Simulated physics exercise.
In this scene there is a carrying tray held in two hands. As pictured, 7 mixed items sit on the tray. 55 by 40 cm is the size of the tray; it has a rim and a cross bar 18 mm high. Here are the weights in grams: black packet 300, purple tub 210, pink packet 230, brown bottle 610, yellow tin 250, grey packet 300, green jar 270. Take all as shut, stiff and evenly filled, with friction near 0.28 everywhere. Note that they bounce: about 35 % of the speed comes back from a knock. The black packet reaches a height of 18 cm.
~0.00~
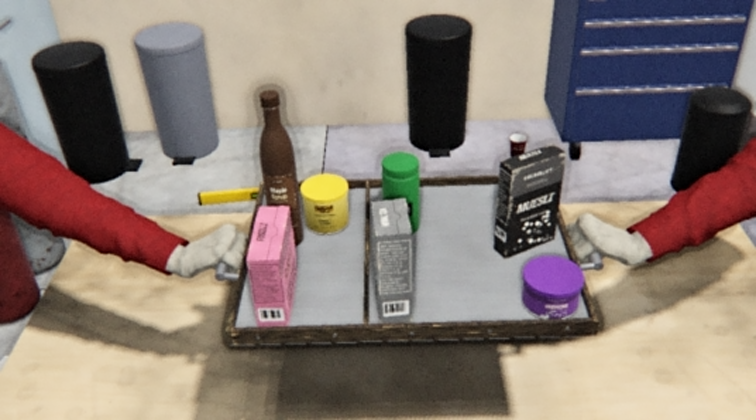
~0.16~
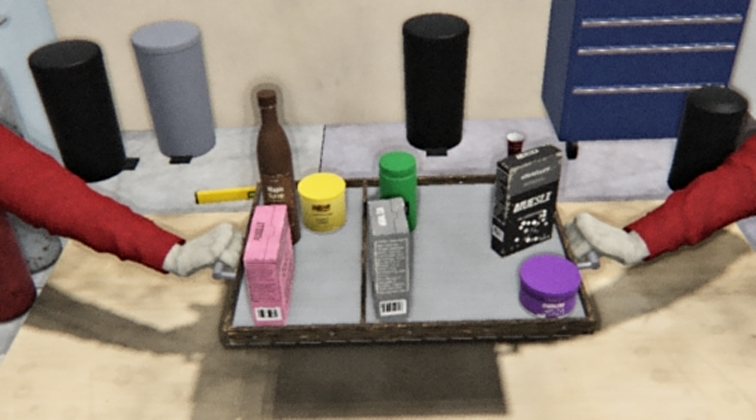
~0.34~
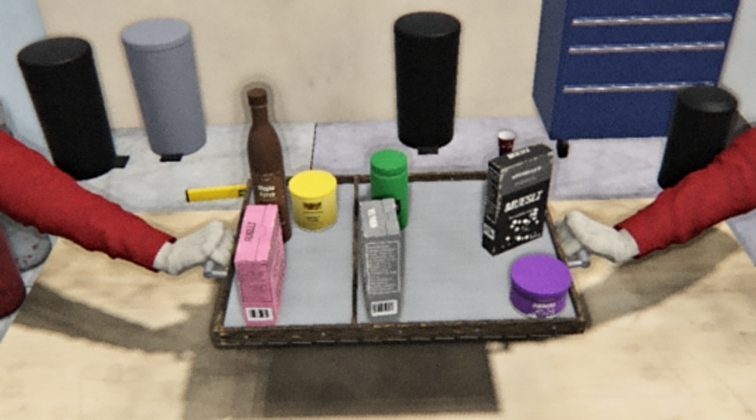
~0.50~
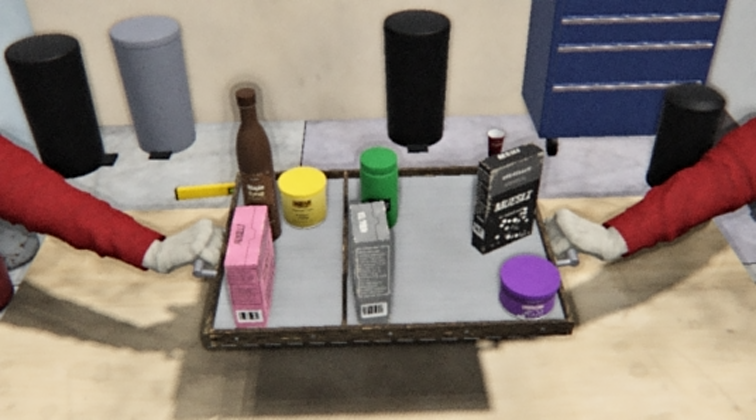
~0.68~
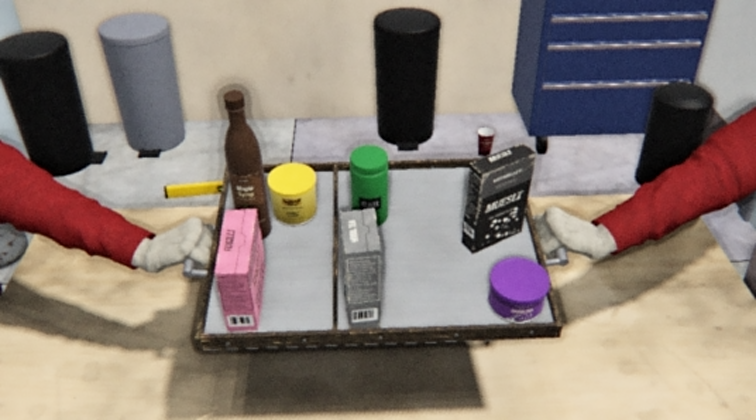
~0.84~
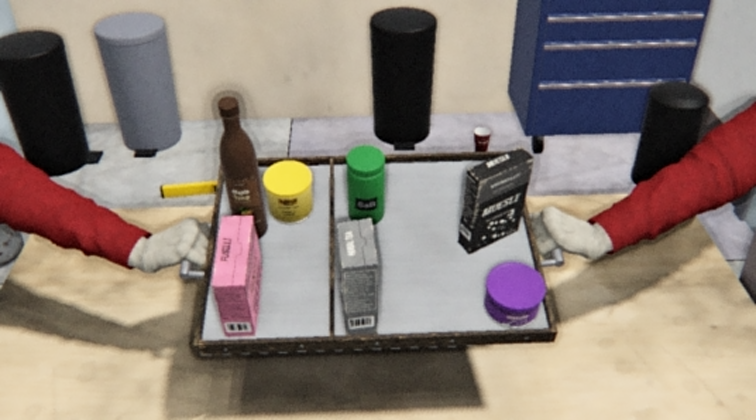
Two gloved hands holding a divided tray of seven packets, jars and a bottle, shifting slightly left while tilting its near edge gently down.
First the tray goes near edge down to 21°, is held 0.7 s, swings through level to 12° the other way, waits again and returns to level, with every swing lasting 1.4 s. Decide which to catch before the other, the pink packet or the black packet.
I would say the second of the pair.
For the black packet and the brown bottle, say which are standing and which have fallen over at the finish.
Final state - black packet: Goes over; brown bottle: Goes over.
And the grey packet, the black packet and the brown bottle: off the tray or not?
The grey packet ends on the tray; the black packet finishes off the tray; the brown bottle ends off the tray.
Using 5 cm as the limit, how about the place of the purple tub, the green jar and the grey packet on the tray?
Note: Purple tub is left in place. Green jar departs its position. Grey packet is left in place.
Around 1.64 s, tilt 21°, near edge down; black packet now off the tray; brown bottle tipped 25° against what carries it; green jar shifted 13 cm.
Around 2.94 s, tilt 3°, near edge down; brown bottle now off the tray; yellow tin shifted 25 cm; green jar shifted 15 cm.
Finally (6.2 s), off the tray, black packet and brown bottle; not toppled but over 5 cm from the start, yellow tin and green jar; the other 3 still in place (within 5 cm). Final places as that camera would see them, pink packet near (242, 262), black packet near (629, 362). Pink packet was never lost; black packet went at 1.26 s.
